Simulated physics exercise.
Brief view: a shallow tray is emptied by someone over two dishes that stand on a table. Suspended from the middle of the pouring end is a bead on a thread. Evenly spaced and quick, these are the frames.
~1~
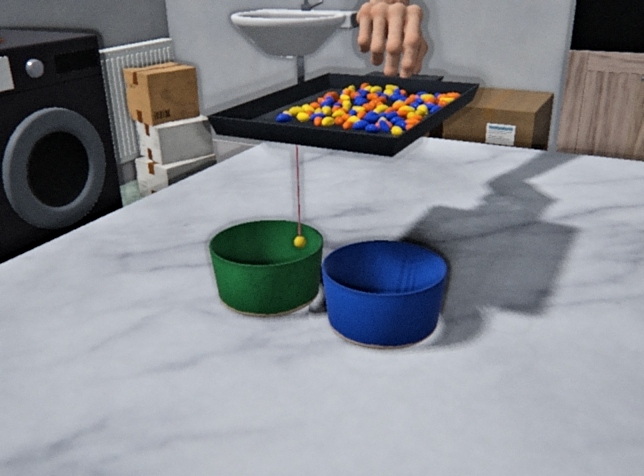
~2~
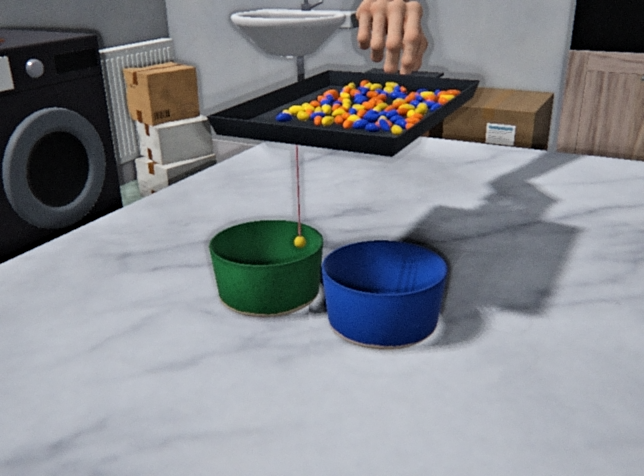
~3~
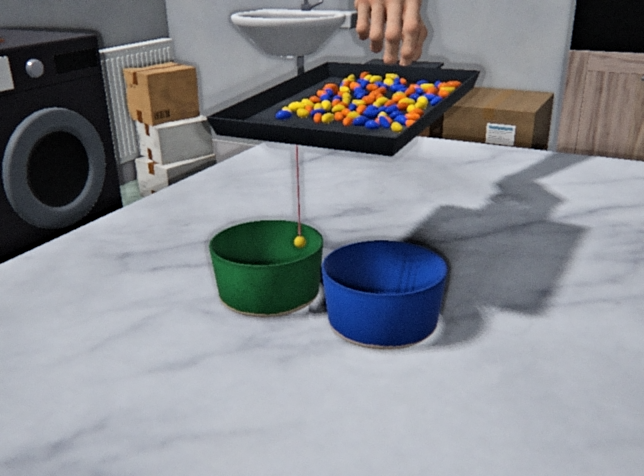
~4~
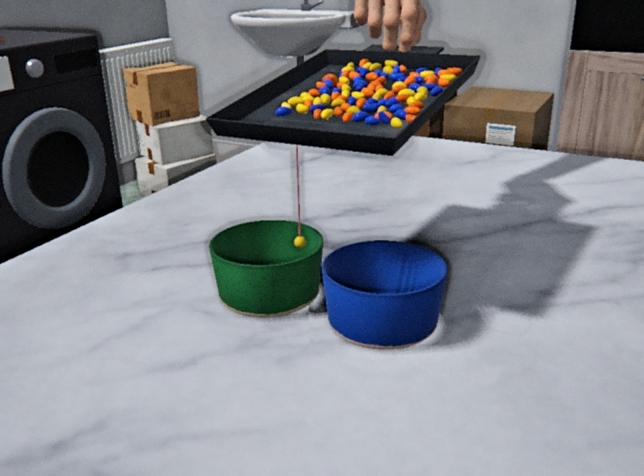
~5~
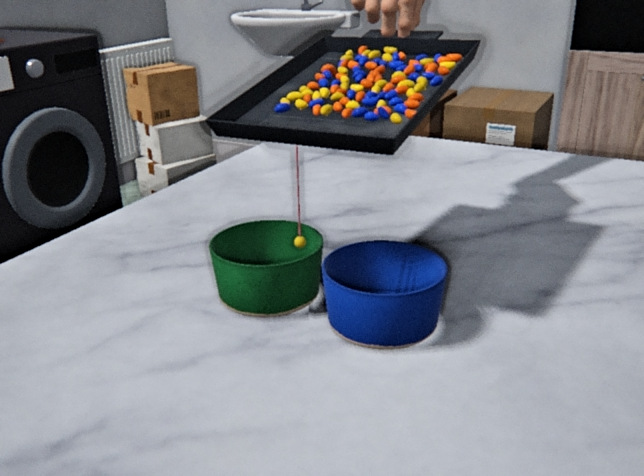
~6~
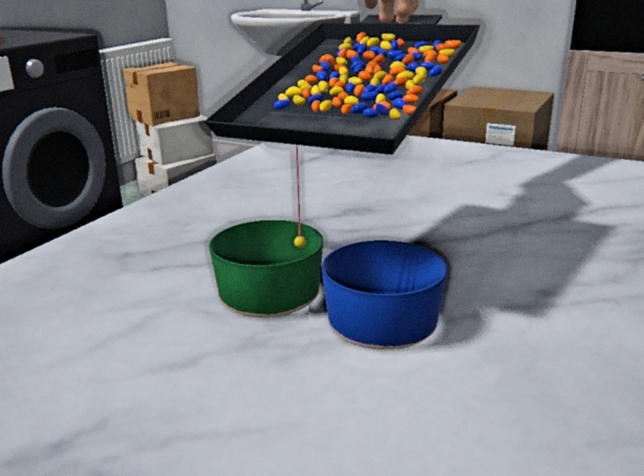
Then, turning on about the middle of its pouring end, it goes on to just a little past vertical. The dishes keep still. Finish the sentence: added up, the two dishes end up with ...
... under half of it.
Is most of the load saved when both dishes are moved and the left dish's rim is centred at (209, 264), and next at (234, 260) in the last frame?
At place one in excess of half; at place two in excess of half.
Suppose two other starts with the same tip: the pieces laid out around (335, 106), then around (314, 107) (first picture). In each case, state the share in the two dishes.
Estimates in order: 10 percent, 0 percent.
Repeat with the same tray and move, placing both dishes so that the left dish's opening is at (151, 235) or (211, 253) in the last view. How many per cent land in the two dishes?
60, then 80 %.
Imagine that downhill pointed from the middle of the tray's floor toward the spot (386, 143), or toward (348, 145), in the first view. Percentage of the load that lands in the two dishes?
Around 100 percent for the first aim and around 70 percent for the second.
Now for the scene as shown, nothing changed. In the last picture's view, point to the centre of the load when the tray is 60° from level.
Roughly at (290, 123).
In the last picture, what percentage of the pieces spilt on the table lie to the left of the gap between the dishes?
I'd say some 90 in a hundred.
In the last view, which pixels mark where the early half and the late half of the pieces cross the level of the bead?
About (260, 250), and after that about (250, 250).
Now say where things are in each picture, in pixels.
The first frame shows corners of the pouring end near (215, 115) and (393, 135), level; middle of the load near (372, 106), jelly beans; left dish near (236, 286); right dish near (358, 316); bead on its thread near (300, 242).
The second frame shows corners of the pouring end near (215, 115) and (393, 135), level; middle of the load near (372, 104).
The third frame shows corners of the pouring end near (215, 116) and (392, 135), tipped barely, level across its low end; middle of the load near (372, 98).
The fourth frame shows corners of the pouring end near (214, 117) and (391, 135), tipped a little, level across its low end; middle of the load near (371, 89).
The fifth frame shows corners of the pouring end near (213, 118) and (391, 135), tipped a little, level across its low end; middle of the load near (371, 80).
The sixth frame shows corners of the pouring end near (212, 119) and (390, 135), tipped clearly, level across its low end; middle of the load near (369, 71); left dish near (236, 286); right dish near (358, 316).
Shortly afterwards, tray tipped steeply; all but a few on the tray; only a few outside both; only a few in the air.
Next, tray tipped right over; near half on the tray; only a few in the left dish; near a quarter outside both; near a third in the air.
Some moments later, tray tipped past a quarter turn; only a few in the right dish; a little in the left dish; all but a few outside both.
In the end, tray tipped past a quarter turn; only a few in the right dish; a little in the left dish; all but a few outside both.
